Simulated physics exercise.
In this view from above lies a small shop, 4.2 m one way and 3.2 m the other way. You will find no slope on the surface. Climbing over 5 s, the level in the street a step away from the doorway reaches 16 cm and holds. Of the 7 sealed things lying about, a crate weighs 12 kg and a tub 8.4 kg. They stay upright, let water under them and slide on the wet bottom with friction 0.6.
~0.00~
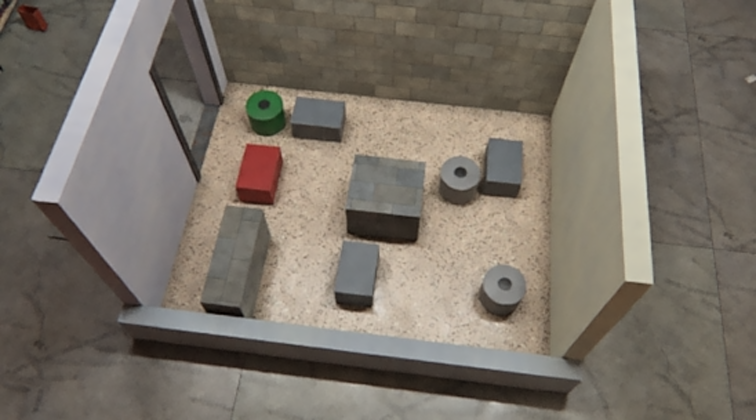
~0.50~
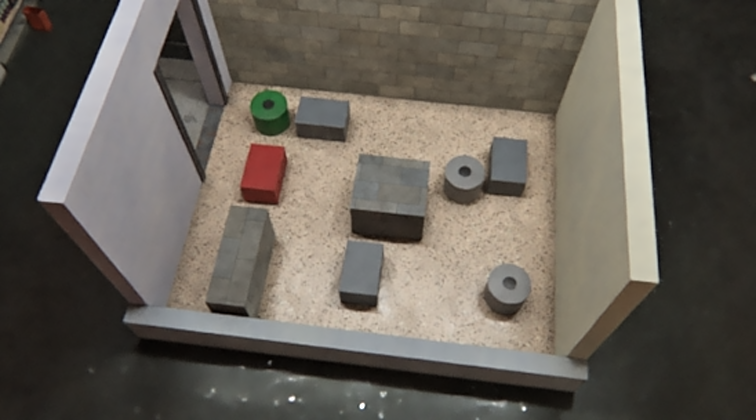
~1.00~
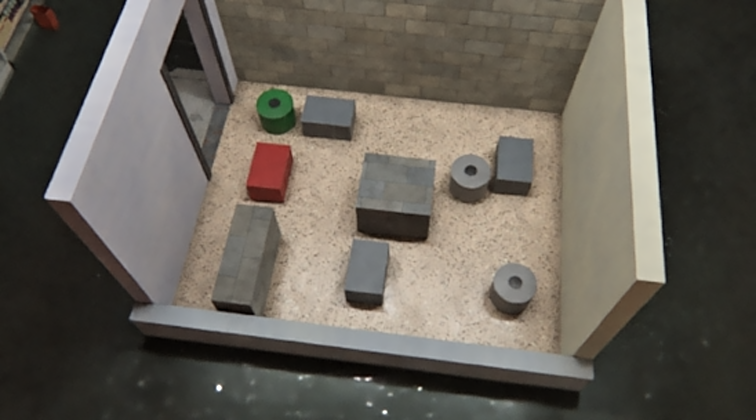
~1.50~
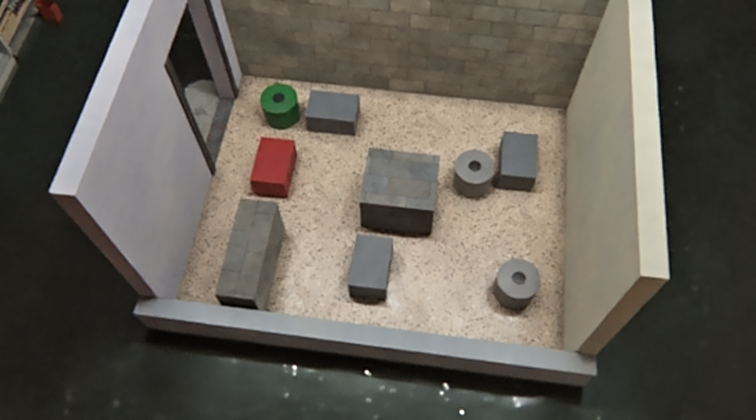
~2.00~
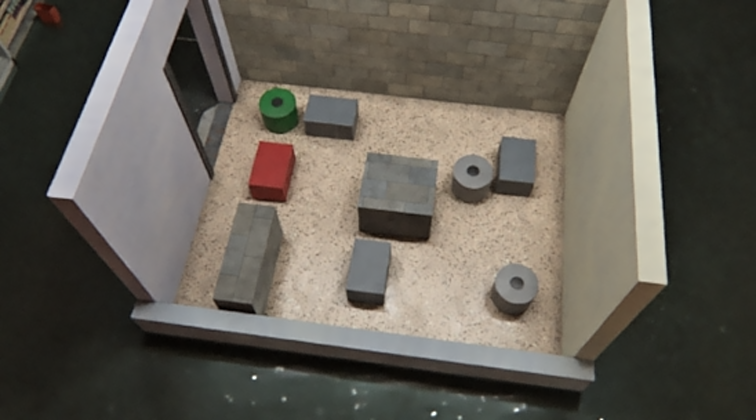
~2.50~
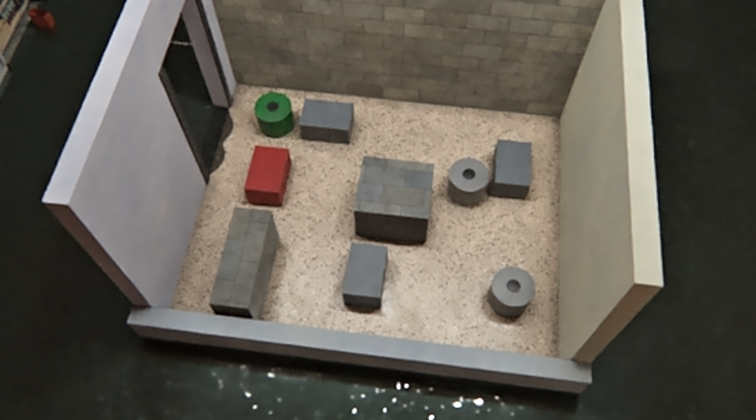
The camera sways slightly, looking down from above into a small, roofless shop with pale side walls and a brick back wall. A green tub stands at the back left above a red crate, with grey blocks and two grey tubs across the speckled floor. Dark, glinting water covers the grey tiles outside, while the view drifts slightly and eases partly back, and everything inside stays still on dry floor.
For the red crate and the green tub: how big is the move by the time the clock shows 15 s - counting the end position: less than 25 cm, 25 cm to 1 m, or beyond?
The red crate covers a long distance and the green tub covers a long distance.
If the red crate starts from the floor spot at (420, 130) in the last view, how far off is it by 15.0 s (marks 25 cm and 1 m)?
I'd say it goes a long distance.
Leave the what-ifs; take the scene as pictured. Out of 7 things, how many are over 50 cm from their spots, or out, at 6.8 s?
Answer: 3.
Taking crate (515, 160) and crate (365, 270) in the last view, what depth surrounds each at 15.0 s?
About 11 and 10 cm.
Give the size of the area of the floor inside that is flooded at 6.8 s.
That flooded area is roughly 7.5 m2.
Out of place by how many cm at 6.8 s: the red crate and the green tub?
Roughly 100 and 80 cm.
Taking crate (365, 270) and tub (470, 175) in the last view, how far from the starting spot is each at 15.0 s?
60 cm, 120 cm.
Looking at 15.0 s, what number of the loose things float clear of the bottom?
At that moment it comes to 7.
After 3.5 s the red crate is near (267, 168), 0.0 m from its start, aground; the green tub is near (273, 107), 0.0 m from its start, aground; 0 afloat.
After 6.8 s the red crate is near (333, 219), 1.0 m from its start, aground; the green tub is near (329, 89), 0.7 m from its start, afloat; 1 afloat.
After 11.0 s the red crate is near (363, 310), 2.0 m from its start, aground; the green tub is near (495, 127), 2.7 m from its start, afloat; 4 afloat.
After 15.0 s the red crate is near (337, 283), 1.7 m from its start, afloat; the green tub is near (451, 204), 2.5 m from its start, afloat; 7 afloat.
